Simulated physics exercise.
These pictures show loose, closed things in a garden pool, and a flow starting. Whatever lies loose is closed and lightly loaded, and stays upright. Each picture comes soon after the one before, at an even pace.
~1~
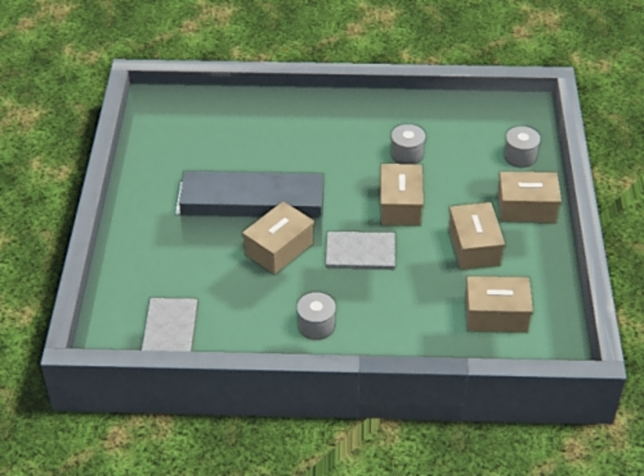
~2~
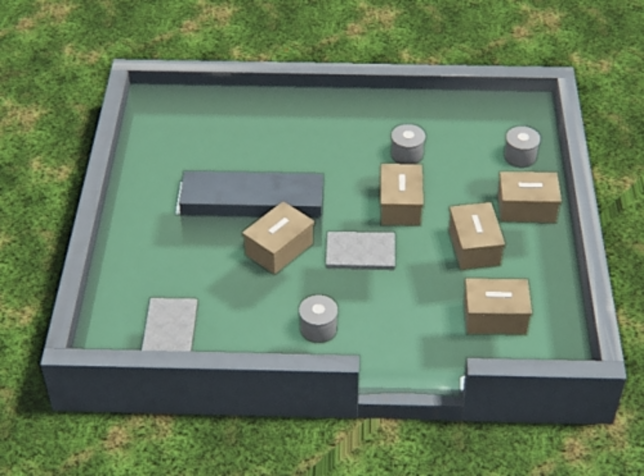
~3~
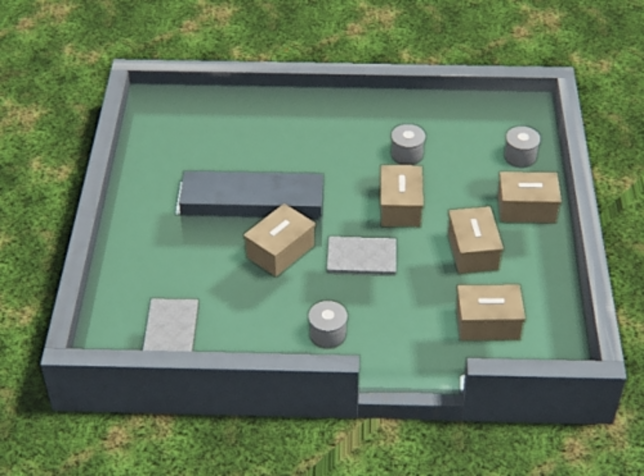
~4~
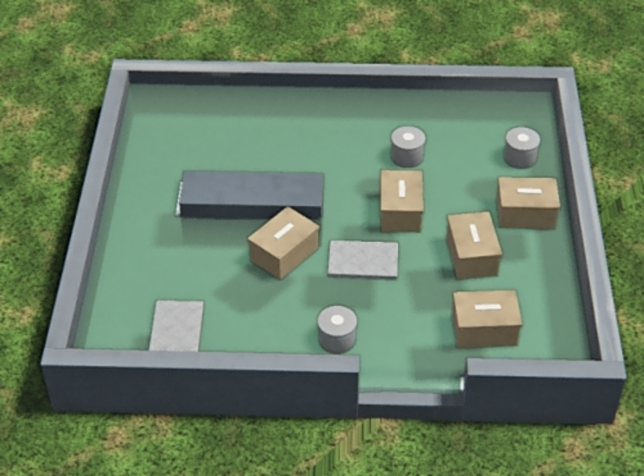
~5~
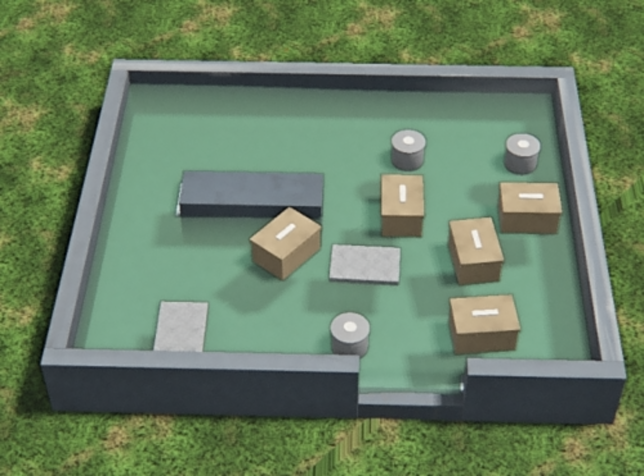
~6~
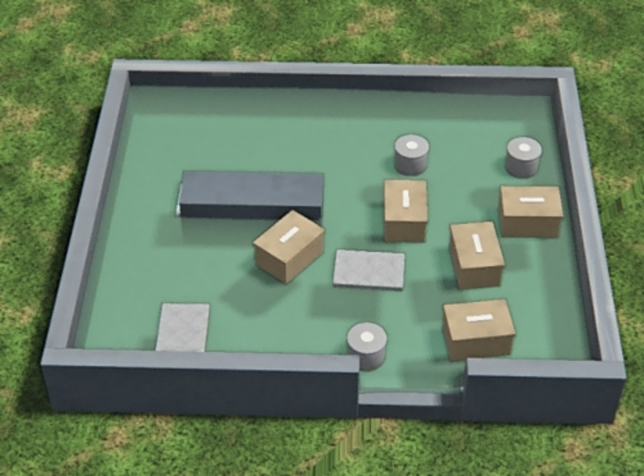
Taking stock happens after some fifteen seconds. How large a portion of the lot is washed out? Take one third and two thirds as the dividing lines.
It is from a third to two thirds of the lot.
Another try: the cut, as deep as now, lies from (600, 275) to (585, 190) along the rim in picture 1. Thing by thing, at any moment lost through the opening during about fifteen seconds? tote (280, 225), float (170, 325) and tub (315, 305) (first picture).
One by one, that's not lost, not lost, not lost.
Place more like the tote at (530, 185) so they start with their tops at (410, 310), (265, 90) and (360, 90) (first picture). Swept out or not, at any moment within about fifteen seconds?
Sure - one by one that's out of the room, then in the room, then in the room.
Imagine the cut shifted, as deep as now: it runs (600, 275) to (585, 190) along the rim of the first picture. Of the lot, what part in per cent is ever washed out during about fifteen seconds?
Result: Roughly 70 per cent.
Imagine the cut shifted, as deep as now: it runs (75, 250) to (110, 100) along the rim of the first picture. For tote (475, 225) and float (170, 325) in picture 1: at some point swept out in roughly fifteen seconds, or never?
In that order: Still in, washed out.
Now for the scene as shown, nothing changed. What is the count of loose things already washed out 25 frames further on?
4.
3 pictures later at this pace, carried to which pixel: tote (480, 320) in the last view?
Position: About (446, 343).
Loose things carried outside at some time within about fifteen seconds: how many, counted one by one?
The total is 5.
A moment on, 1 of 10 are out; 9 afloat.
Next, 2 of 10 are out; 8 afloat.
Later, 4 of 10 are out; 6 afloat.
In the end, 5 of 10 are out; 5 afloat.
